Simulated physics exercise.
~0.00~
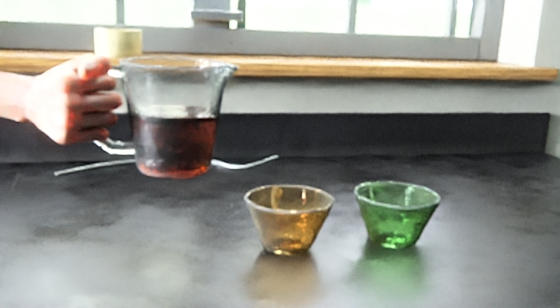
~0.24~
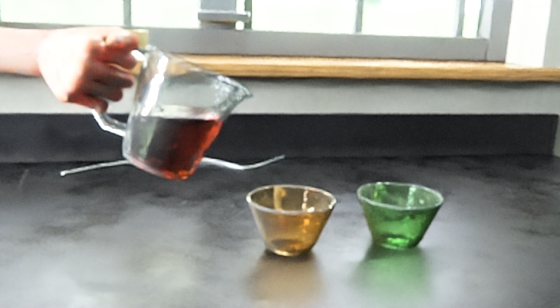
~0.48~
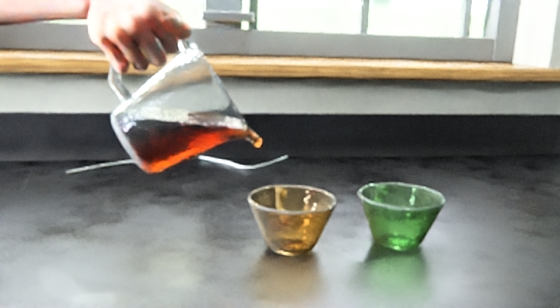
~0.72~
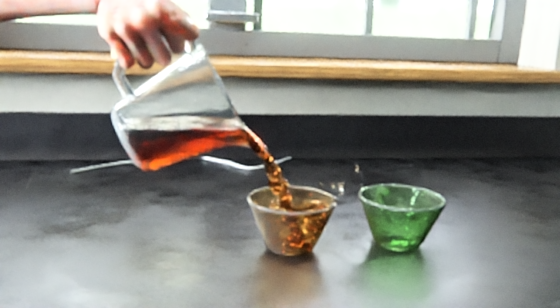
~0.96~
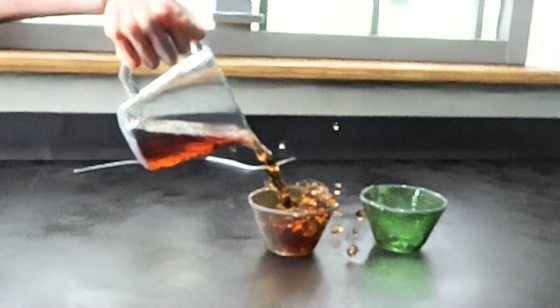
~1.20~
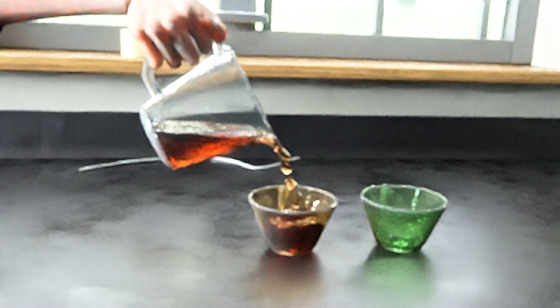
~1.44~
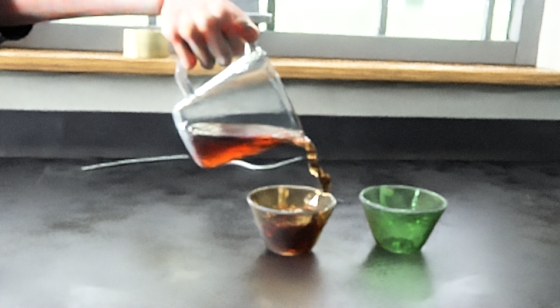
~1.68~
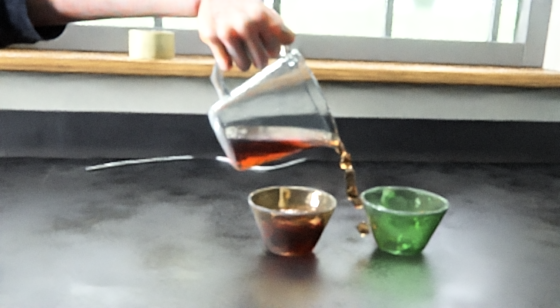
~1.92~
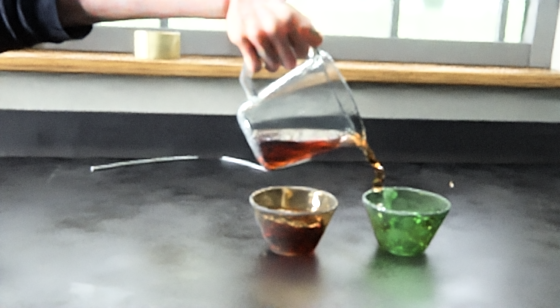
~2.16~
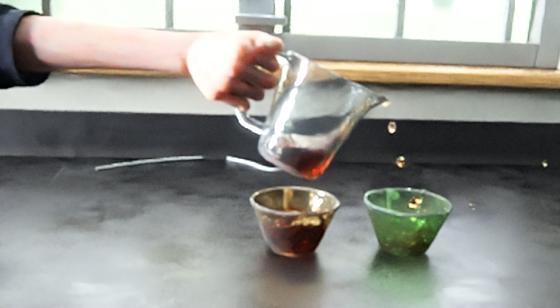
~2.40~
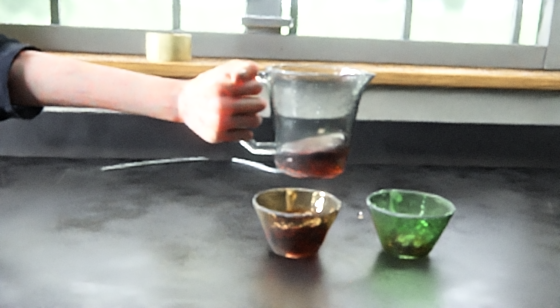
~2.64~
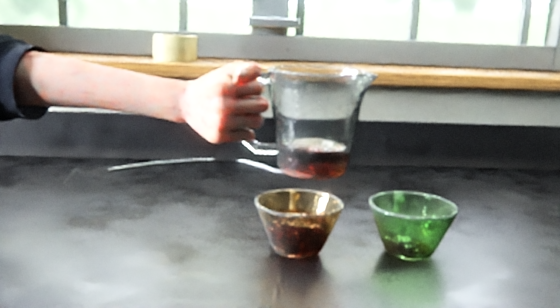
A hand tipped a glass jug of reddish-brown tea to the right and swept it over an amber cup and then a green one, splashing a few drops, before bringing it level again with a little tea left and some in both cups.
